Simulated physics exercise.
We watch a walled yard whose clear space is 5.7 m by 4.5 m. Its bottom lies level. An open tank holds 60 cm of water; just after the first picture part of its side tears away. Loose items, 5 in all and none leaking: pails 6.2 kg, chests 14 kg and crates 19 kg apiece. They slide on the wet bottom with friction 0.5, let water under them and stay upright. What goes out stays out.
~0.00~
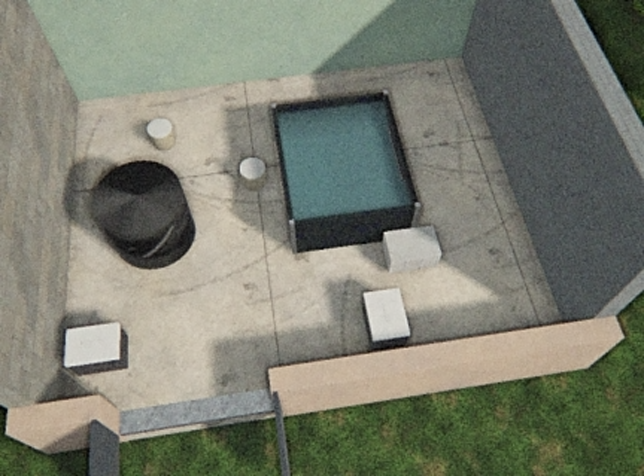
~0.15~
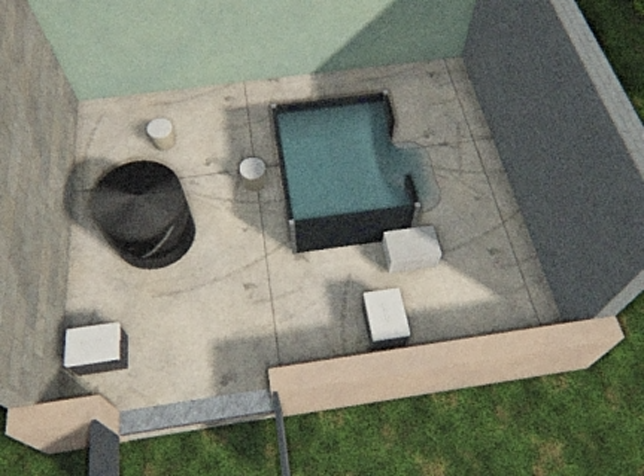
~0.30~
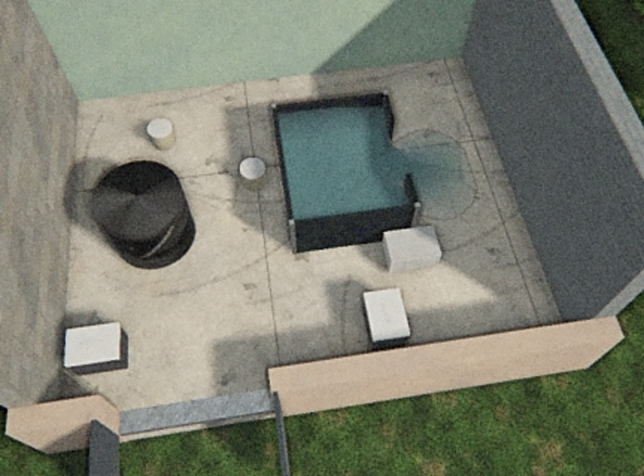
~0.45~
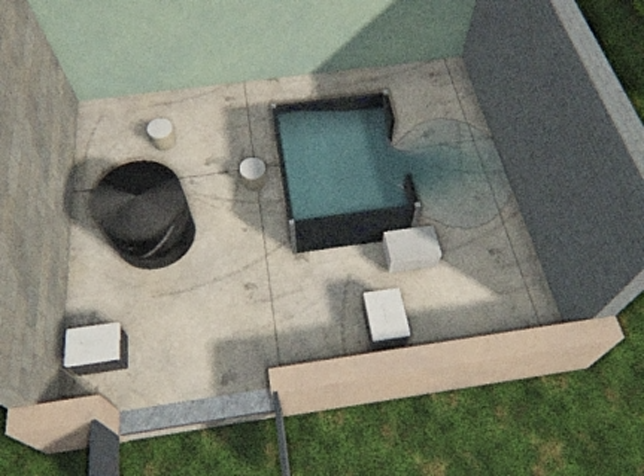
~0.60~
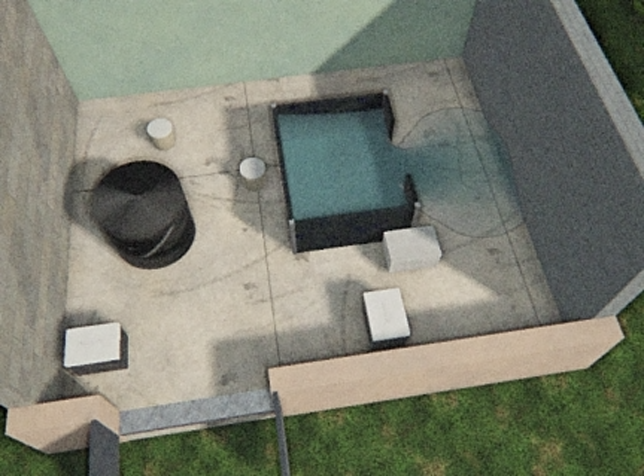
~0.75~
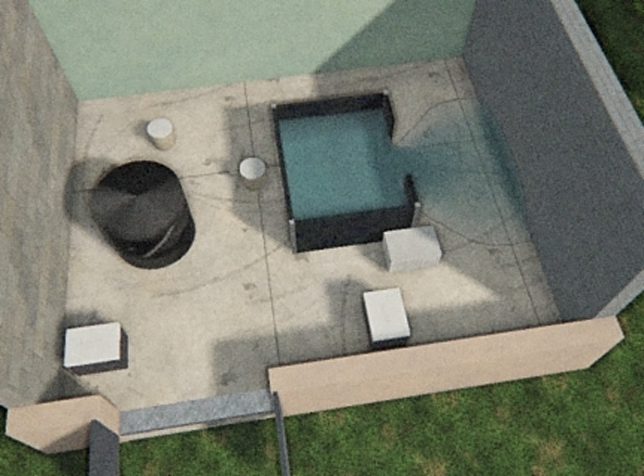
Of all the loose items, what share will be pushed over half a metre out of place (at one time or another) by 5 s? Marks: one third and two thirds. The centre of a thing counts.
It is under a third.
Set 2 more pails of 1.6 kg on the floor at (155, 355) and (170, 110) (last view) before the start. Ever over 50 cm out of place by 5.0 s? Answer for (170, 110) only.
Answer: Past it.
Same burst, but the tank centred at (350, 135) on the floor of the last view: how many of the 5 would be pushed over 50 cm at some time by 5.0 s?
Then 1.
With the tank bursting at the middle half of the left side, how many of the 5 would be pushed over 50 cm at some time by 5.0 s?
Then 2.
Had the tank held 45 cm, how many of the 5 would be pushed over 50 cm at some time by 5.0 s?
Then 1.
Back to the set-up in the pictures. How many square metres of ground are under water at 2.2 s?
Roughly 9.5 m2.
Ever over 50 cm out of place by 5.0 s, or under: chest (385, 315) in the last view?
It is over.
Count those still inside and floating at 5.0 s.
I count 0.
After 1.1 s 0 of 5 are over 50 cm from their spots; 0 afloat.
After 2.2 s 0 of 5 are over 50 cm from their spots; 0 afloat.
After 3.5 s 1 of 5 are over 50 cm from their spots; 0 afloat.
After 5.0 s 1 of 5 are over 50 cm from their spots, and 1 have been at some point; 0 afloat.
